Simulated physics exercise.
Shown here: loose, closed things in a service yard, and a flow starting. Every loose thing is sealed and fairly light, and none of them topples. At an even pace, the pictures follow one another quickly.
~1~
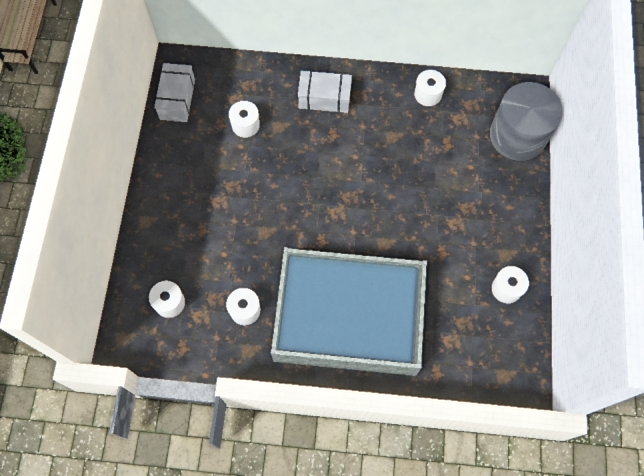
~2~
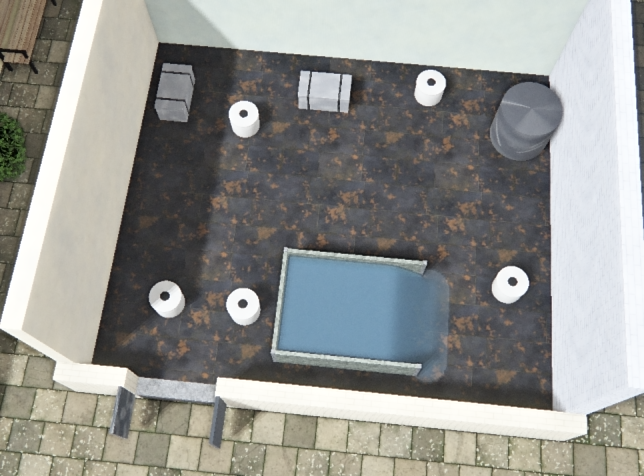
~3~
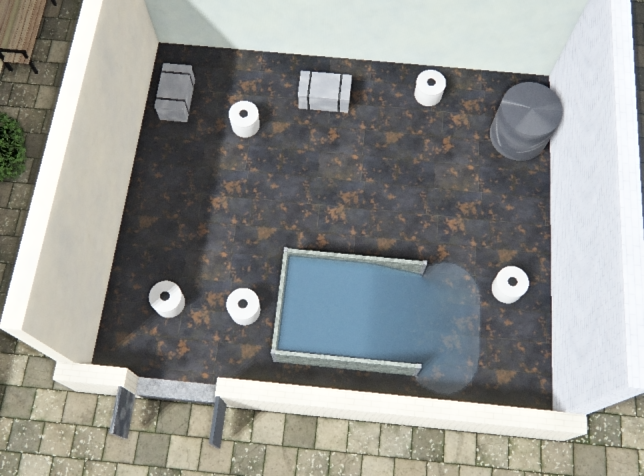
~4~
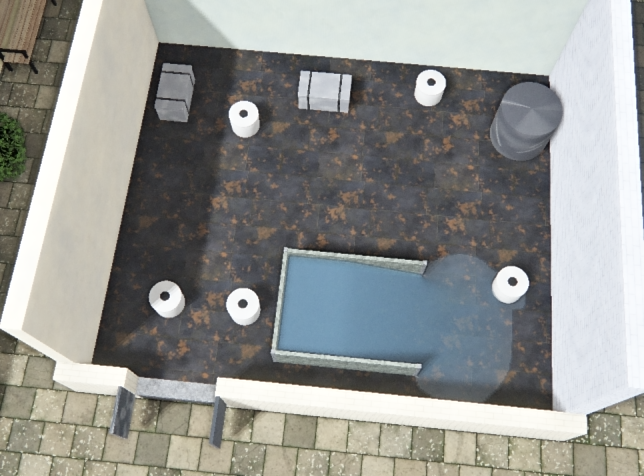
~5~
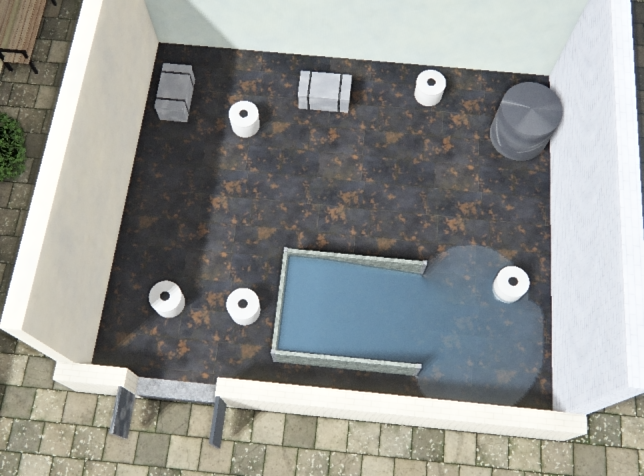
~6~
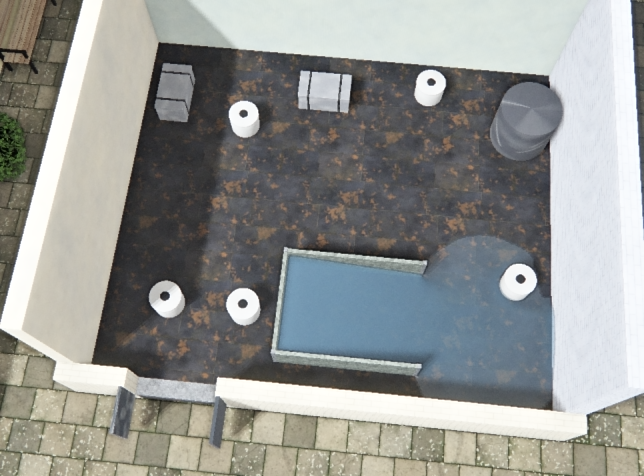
In a walled yard, the right side of a blue pool opened and water spread across the dark floor toward the right wall, surrounding a white tub and nudging it slightly right.
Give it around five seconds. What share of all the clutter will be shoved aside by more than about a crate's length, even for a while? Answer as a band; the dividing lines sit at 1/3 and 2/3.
Less than 1/3.
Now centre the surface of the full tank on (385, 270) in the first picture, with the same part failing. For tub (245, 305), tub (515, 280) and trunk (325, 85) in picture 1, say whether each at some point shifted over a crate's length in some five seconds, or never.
In order: Went well off, went well off, remained close by.
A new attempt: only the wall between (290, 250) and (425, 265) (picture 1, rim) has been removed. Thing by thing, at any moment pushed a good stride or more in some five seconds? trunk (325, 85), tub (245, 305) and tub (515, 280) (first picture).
Here's my take, in sequence: Dislodged that far, fails to go that far, and fails to go that far.
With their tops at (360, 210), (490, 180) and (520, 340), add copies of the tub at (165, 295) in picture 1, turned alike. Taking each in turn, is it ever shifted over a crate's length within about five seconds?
The answers, in order, are remains nearby, displaced a stride and displaced a stride.
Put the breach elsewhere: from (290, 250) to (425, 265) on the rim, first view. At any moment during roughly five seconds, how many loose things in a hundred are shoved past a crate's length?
Estimate: Close to 60 in a hundred.
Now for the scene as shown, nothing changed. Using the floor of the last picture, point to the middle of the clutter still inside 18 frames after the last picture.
The average sits close to (288, 159).
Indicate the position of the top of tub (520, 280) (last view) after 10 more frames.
About (517, 179).
A moment on, 0 of 7 are well off their spots; 1 afloat.
Next, 1 of 7 are well off their spots; 1 afloat.
Later, 1 of 7 are well off their spots; 0 afloat.
In the end, 2 of 7 are well off their spots, and 2 have been at some point; 2 afloat.
